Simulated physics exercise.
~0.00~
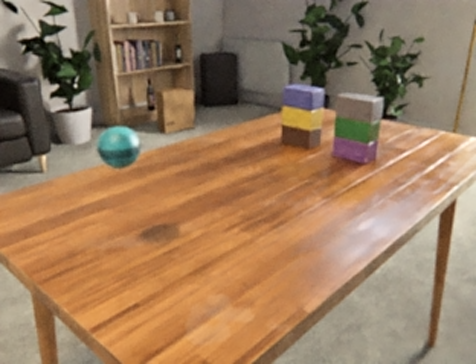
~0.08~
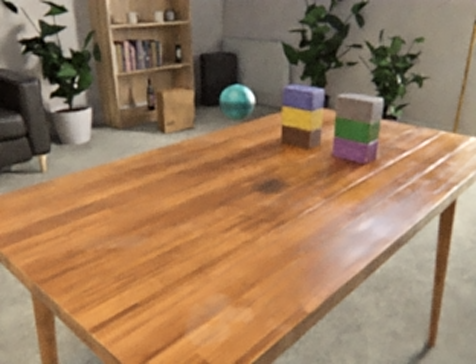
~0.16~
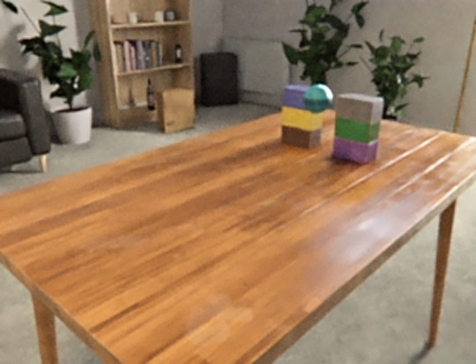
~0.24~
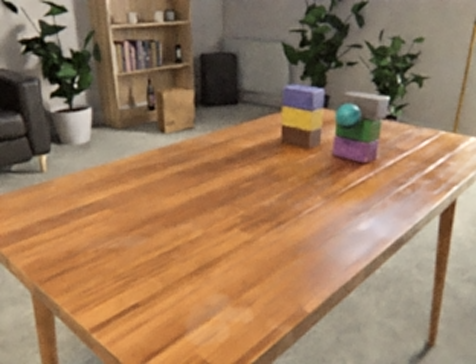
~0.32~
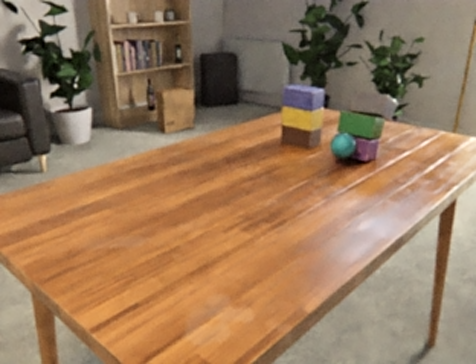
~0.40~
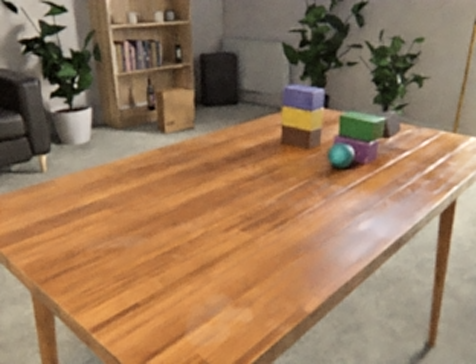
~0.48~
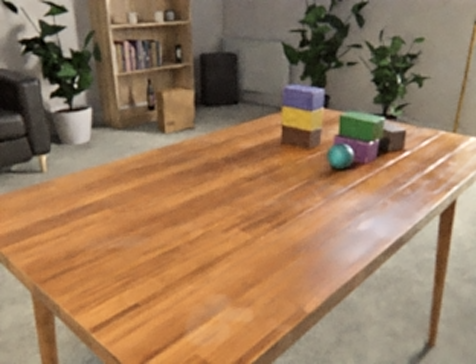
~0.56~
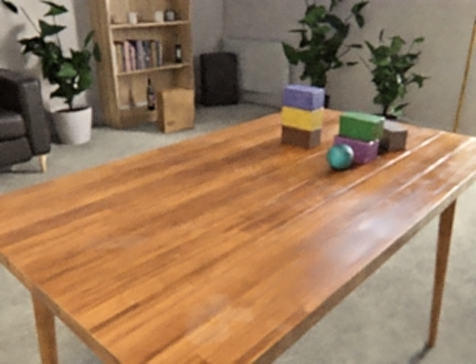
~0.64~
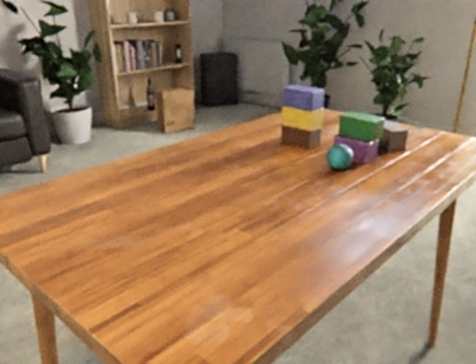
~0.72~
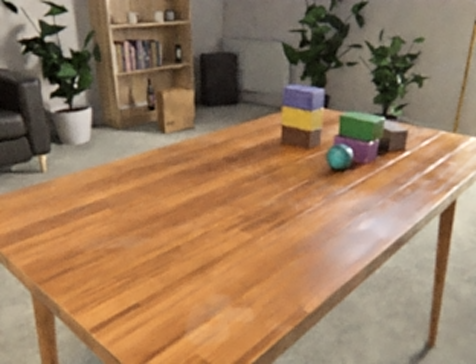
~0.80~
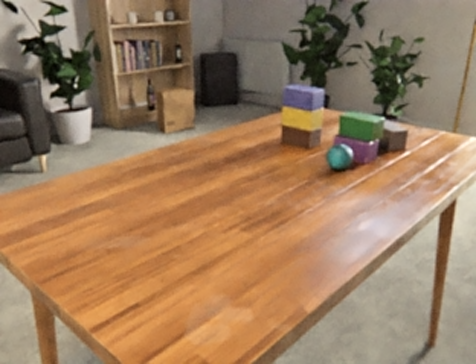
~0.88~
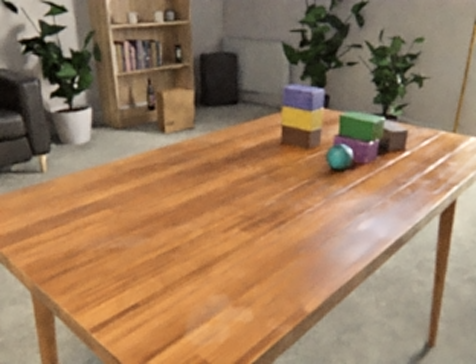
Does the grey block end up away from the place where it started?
Yes, the grey block is knocked off the top of its stack and comes to rest on the table, behind and to the right of the purple and green blocks.
